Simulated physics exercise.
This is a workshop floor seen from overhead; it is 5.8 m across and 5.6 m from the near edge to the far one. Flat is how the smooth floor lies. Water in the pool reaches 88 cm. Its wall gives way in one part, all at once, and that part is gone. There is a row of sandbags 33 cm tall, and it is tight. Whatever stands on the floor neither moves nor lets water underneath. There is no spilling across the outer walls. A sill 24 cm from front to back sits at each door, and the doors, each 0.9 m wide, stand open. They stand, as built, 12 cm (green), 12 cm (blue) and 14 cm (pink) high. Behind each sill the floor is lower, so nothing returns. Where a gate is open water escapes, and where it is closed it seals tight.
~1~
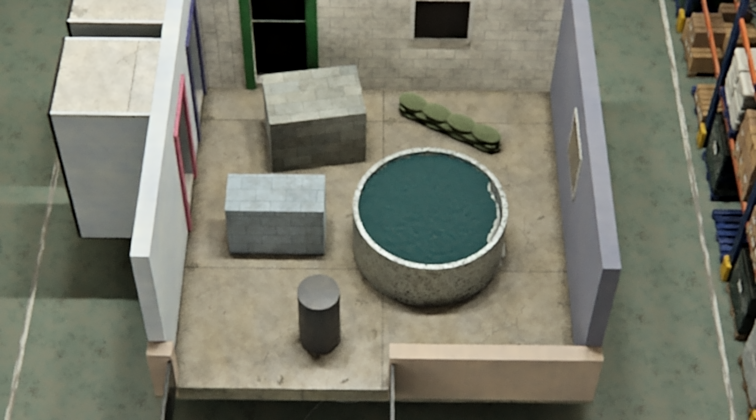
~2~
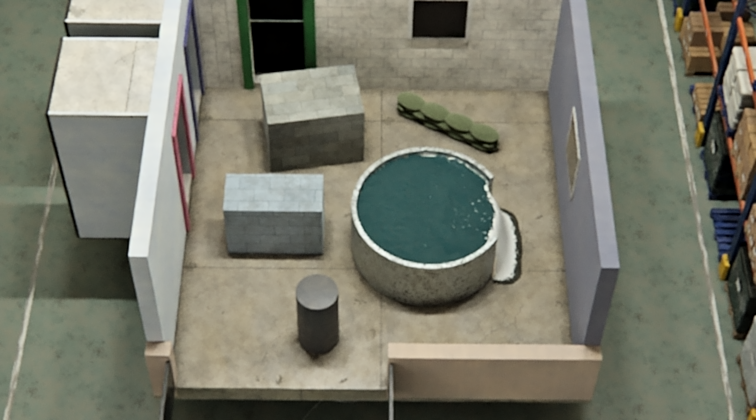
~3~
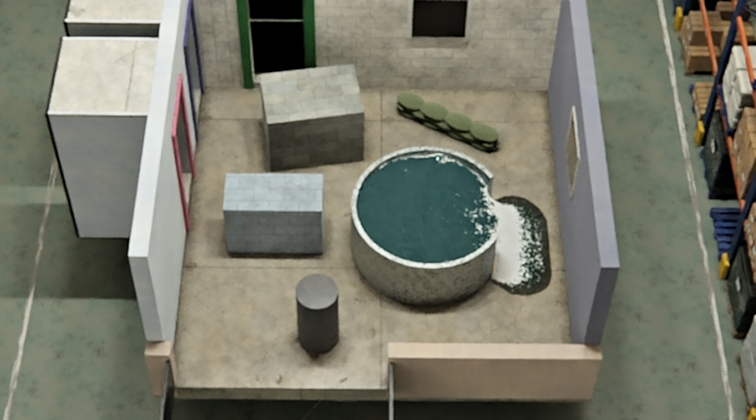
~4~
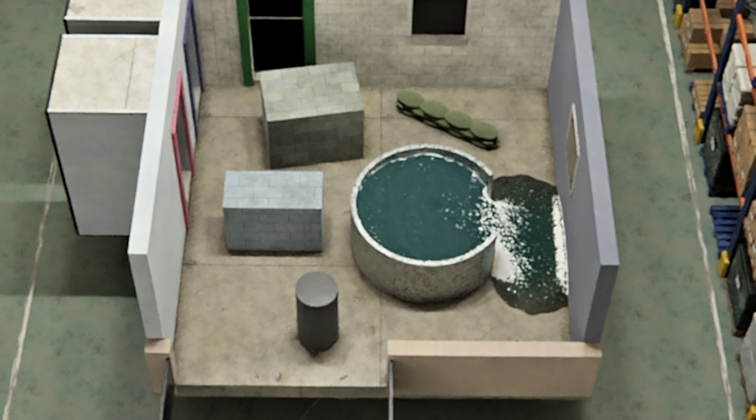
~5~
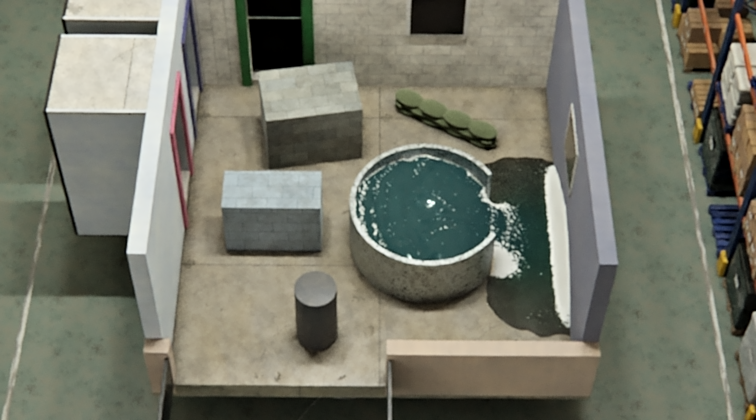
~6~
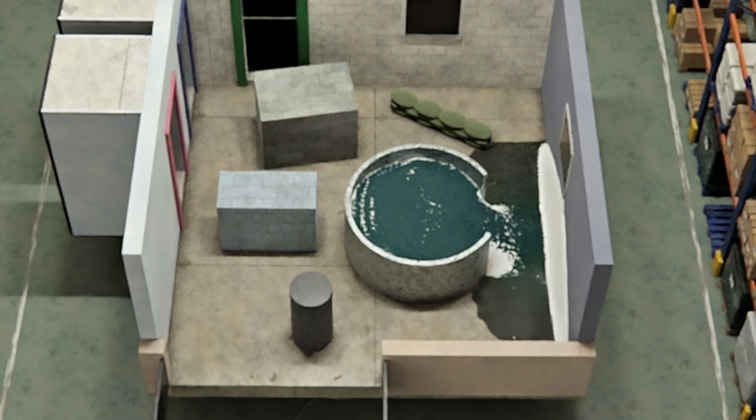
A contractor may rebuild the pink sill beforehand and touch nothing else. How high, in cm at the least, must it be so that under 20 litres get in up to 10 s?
It would need to be roughly 9.5 cm high.
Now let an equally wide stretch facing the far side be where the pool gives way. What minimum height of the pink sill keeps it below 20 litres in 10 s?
I'd say close to 10.5 cm.
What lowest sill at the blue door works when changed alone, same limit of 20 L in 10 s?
Blue door - some 16 centimetres.
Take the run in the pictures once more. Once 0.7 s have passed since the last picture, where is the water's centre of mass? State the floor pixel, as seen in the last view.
Around (468, 242).
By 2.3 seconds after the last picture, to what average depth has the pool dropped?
Roughly 32 cm on average.
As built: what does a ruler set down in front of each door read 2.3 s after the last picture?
Depth at green 3 cm, at blue 0 cm, at pink 0 cm.
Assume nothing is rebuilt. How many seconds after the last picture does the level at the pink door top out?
Roughly 7.0 s.
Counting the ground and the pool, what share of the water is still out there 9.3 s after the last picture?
Around 80 per cent of the water.
Then, 0.7 s after the last picture water covers 25 % of the floor, deepest (60 cm) near (543, 242); it has not reached the pink door.
Then, 2.3 s after the last picture water covers 65 % of the floor, deepest (39 cm) near (411, 87); it has not reached the pink door.
Then, 9.3 s after the last picture water covers 95 % of the floor, deepest (17 cm) near (357, 118); 12 cm at the pink door, 0 litres in over its 14 cm sill.
At the pink door as built, the water peaked near 13 cm, 6.9 s after the last picture.
With a sill of 8.5 cm, 29 litres would have come in within the 10 s; with 12 cm, 3 litres. So under 20 litres takes about 9.5 cm.
